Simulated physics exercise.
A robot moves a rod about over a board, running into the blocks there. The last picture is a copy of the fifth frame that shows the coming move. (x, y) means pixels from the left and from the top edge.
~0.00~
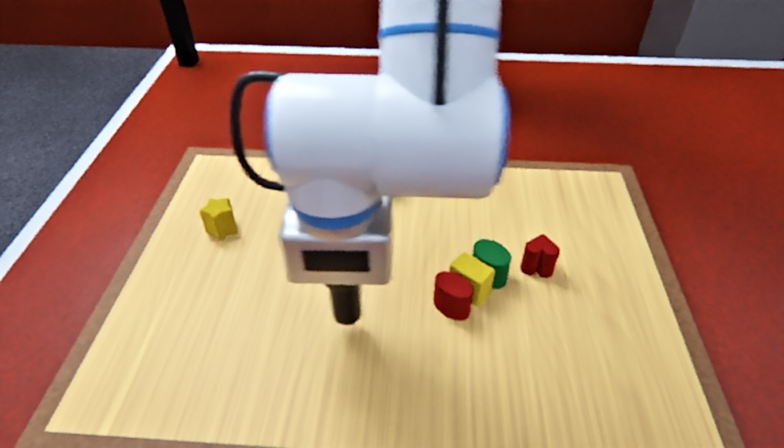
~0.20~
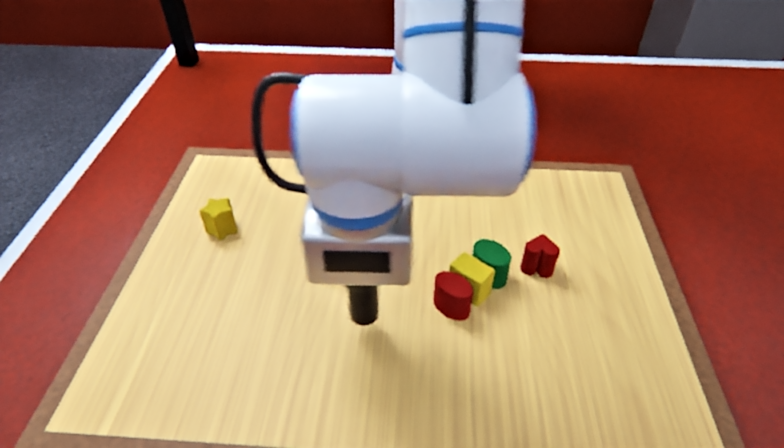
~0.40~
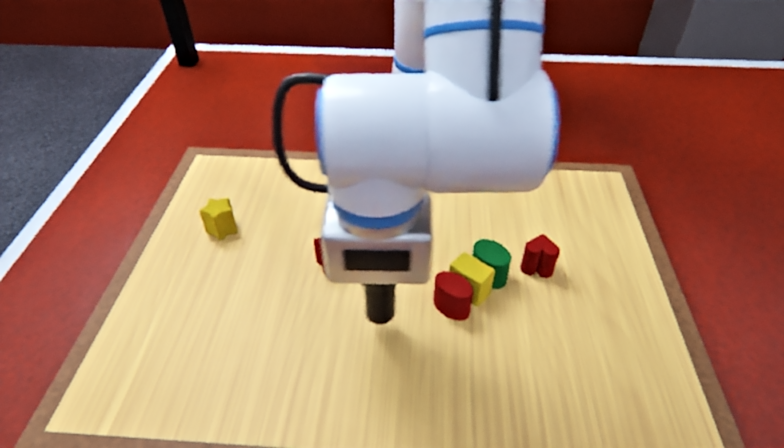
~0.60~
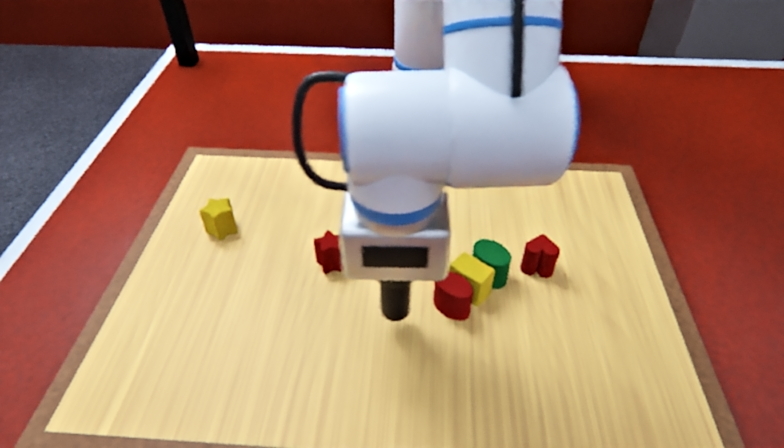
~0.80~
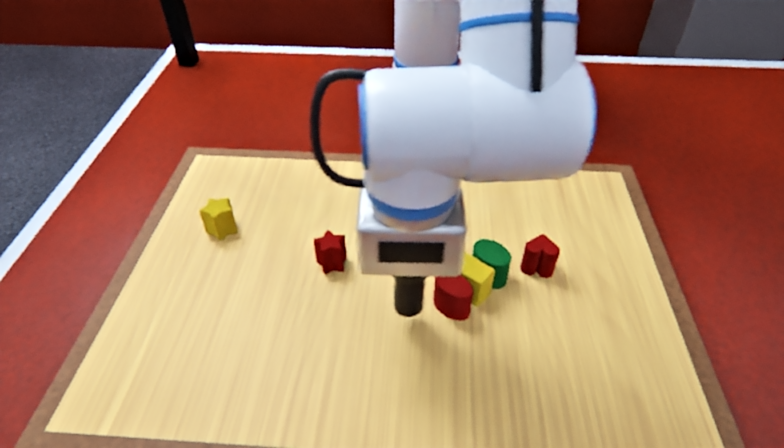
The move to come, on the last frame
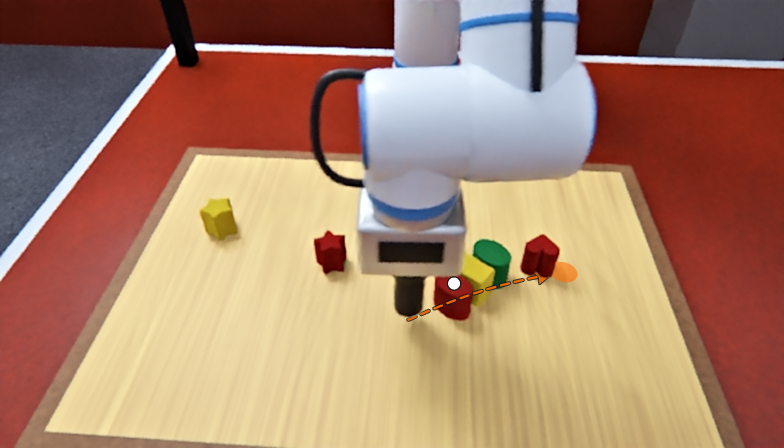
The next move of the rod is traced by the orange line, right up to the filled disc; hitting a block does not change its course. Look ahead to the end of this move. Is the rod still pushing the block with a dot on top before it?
Yes, I think so.
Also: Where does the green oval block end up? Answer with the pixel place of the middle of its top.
The middle of its upper face will lie at (538, 207).
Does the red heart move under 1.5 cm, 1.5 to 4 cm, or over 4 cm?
Its displacement is above 4 cm.
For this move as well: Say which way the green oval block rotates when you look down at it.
Counter-clockwise, from overhead.
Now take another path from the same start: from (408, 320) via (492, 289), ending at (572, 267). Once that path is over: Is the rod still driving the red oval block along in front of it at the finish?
Yes.
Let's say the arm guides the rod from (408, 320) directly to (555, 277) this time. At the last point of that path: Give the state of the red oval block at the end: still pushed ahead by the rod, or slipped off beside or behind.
It holds its place in front.
Drawn move, from (408, 320) via (486, 290), ending at (564, 272); the dot is on the red oval block.
The first path, step by step. One third of the way, rod (462, 284); red oval block (491, 272), turned 15° clockwise; yellow oblong block (506, 256); green oval block (514, 237), turned 30° anticlockwise; red heart (553, 241), turned 25° clockwise.
Two thirds of the way, rod (515, 268); red oval block (543, 251); yellow oblong block (543, 232), turned 35° anticlockwise; green oval block (536, 213), turned 60° anticlockwise; red heart (573, 231), turned 80° clockwise.
At the end, rod (568, 258); red oval block (595, 240); yellow oblong block (553, 224), turned 60° anticlockwise; green oval block (538, 207), turned 75° anticlockwise; red heart (596, 222), turned 30° clockwise.
